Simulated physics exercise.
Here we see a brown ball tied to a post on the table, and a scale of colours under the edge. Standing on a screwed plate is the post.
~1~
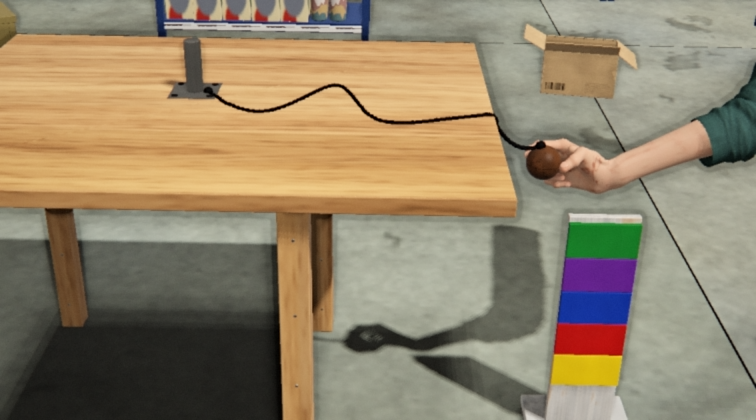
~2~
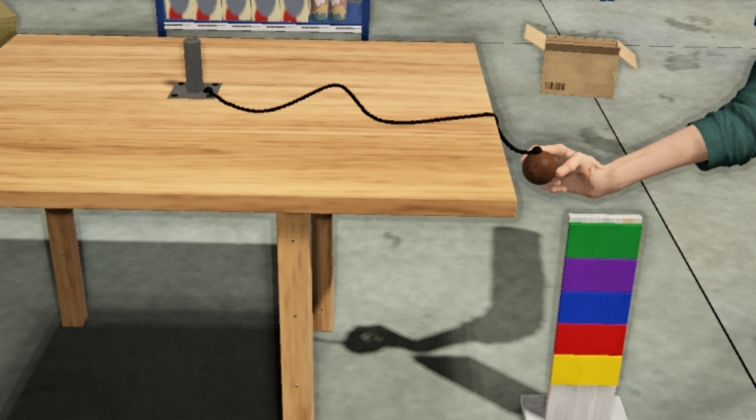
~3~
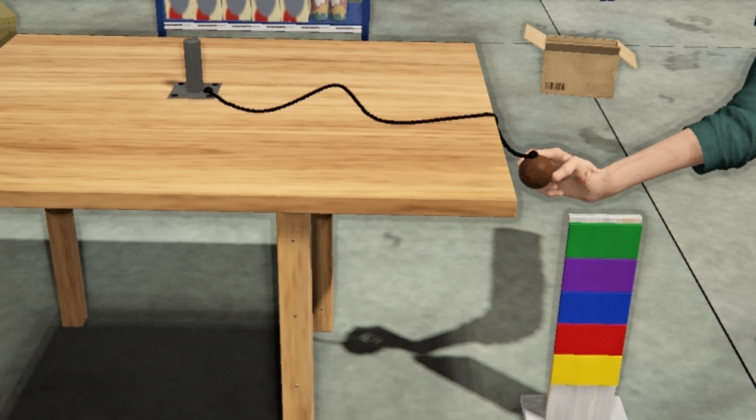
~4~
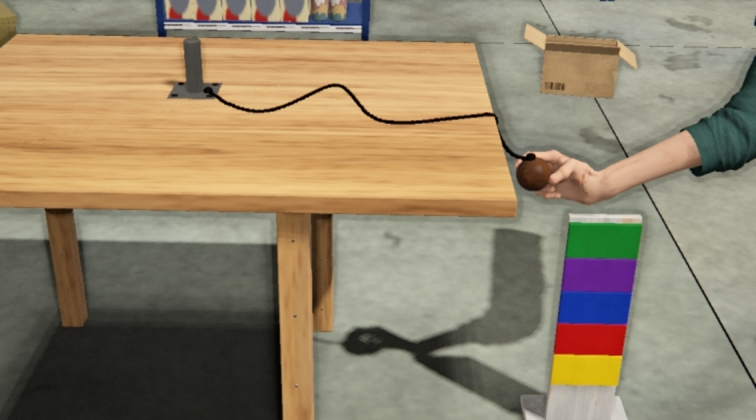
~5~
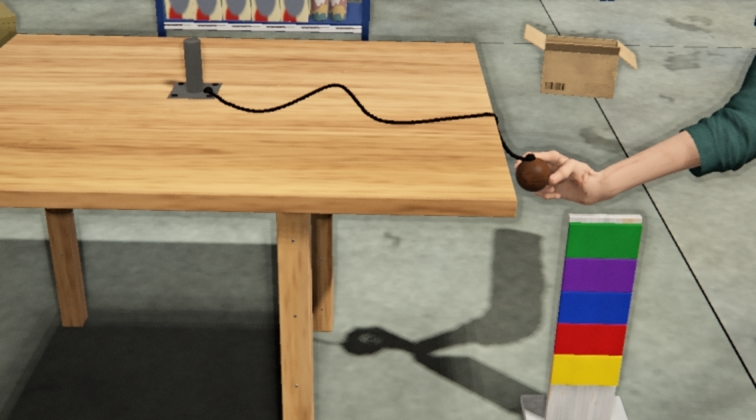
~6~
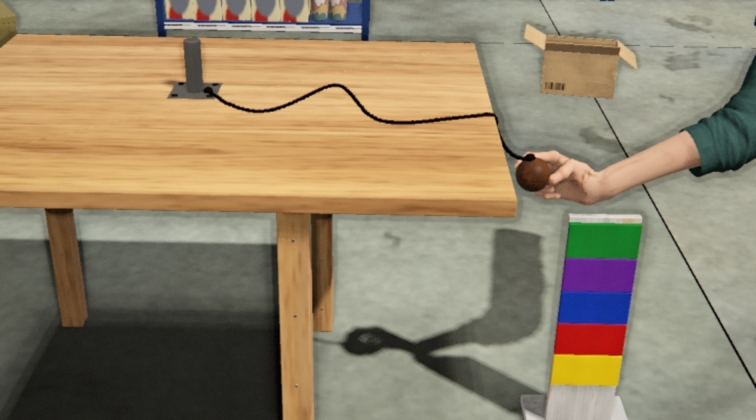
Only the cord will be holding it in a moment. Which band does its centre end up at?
Blue.
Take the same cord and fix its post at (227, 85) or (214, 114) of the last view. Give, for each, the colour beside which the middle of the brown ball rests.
For the first it would be red, for the second red.
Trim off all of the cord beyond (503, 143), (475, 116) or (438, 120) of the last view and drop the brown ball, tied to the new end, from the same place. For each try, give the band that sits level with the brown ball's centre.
Results, first to last: Purple; green; none, it hangs higher.
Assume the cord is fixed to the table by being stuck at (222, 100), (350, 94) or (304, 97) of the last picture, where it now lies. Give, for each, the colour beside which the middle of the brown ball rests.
First try blue, second try green, third try purple.
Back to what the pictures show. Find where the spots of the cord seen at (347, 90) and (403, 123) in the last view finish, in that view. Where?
Near (417, 103) and (490, 148).
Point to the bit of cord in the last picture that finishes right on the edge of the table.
That point sits at about (369, 115).
A little later, ball near (486, 301); level with blue.
Next, ball near (477, 299); level with blue.
When it is over, ball near (480, 302); level with blue. The blue one.
